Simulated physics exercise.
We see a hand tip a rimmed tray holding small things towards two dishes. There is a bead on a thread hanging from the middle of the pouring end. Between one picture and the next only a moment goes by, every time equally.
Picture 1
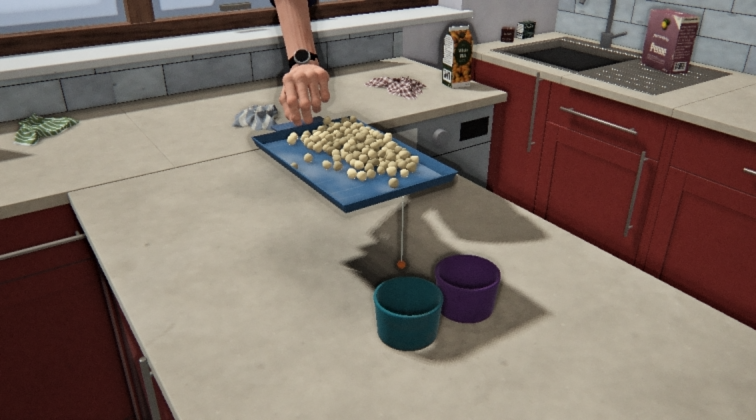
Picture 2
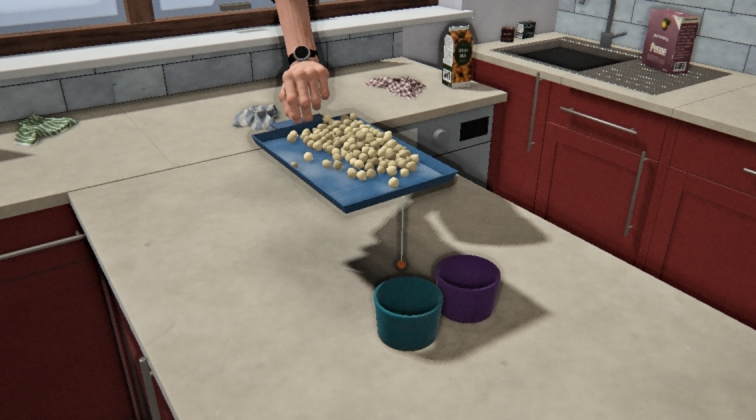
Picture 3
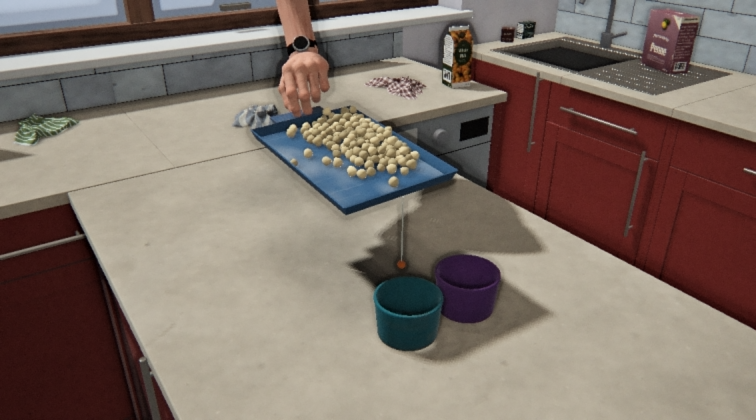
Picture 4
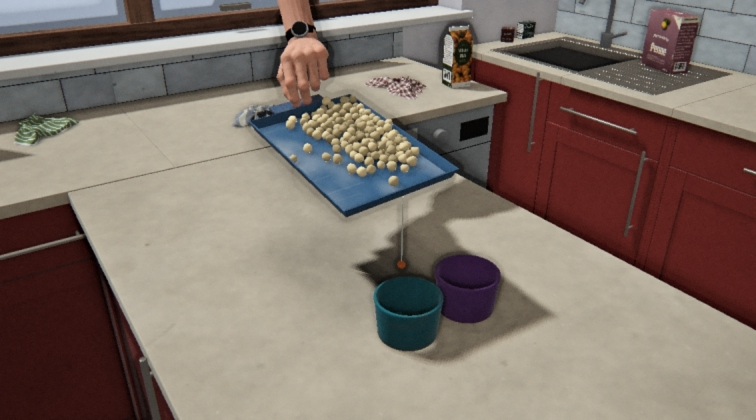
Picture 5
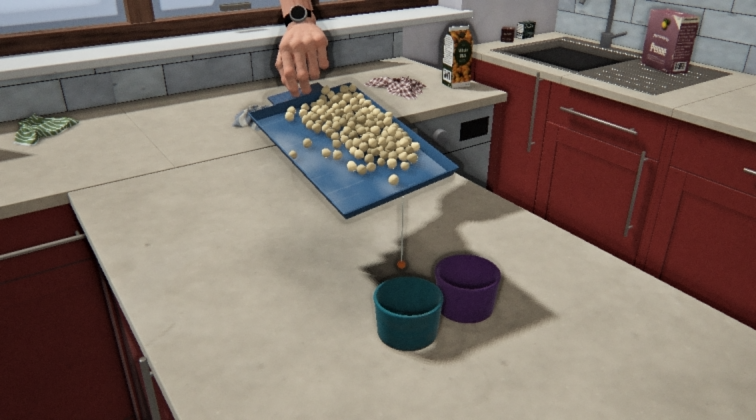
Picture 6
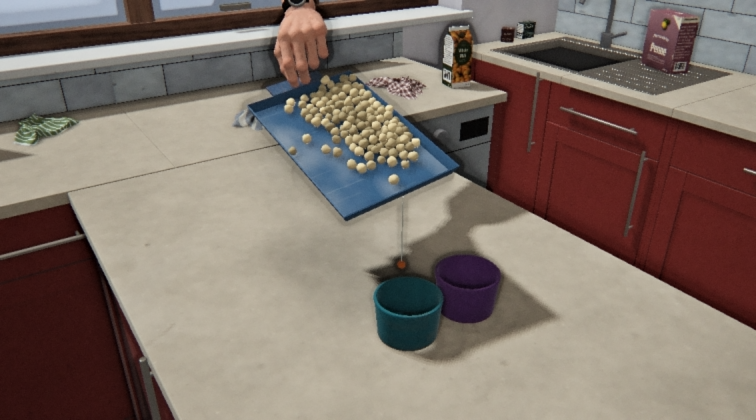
The clip shows a hand gradually tilting a blue tray of small, round, pale nuts above a kitchen counter, raising its far end while the near edge dips toward its left corner, above a teal dish and a purple dish.
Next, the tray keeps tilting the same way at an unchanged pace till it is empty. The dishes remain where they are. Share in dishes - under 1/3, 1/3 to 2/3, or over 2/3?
The dishes end up with below a third of the load.
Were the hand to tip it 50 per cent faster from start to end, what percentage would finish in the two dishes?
Estimate: Some 20%.
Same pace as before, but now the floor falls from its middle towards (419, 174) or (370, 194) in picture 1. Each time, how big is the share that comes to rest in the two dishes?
The first try would leave around 50 per cent there, the second around 50 per cent.
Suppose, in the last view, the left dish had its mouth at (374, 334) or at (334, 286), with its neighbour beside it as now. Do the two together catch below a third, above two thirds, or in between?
Try 1 - under a third; try 2 - below one third.
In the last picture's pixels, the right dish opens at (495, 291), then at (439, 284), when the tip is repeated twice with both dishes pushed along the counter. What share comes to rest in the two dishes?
In order: 0 percent and 50 percent.
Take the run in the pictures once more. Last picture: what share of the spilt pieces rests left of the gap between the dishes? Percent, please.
About 100 percent.
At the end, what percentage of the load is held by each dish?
Result - left dish: 20 %; right dish: 0 %.
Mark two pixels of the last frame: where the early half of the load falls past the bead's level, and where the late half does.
First roughly (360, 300), then roughly (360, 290).
Just after the last frame, tray tipped steeply; roughly two thirds on the tray; just a few in the left dish; about a tenth outside both; roughly a quarter in the air.
A moment on, tray tipped right over; about a tenth on the tray; roughly a quarter in the left dish; roughly two thirds outside both; about a tenth in the air.
Further on, tray tipped past a quarter turn; roughly a quarter in the left dish; the larger part outside both.
When it is over, tray tipped past a quarter turn; roughly a quarter in the left dish; not one in the right dish; the larger part outside both.
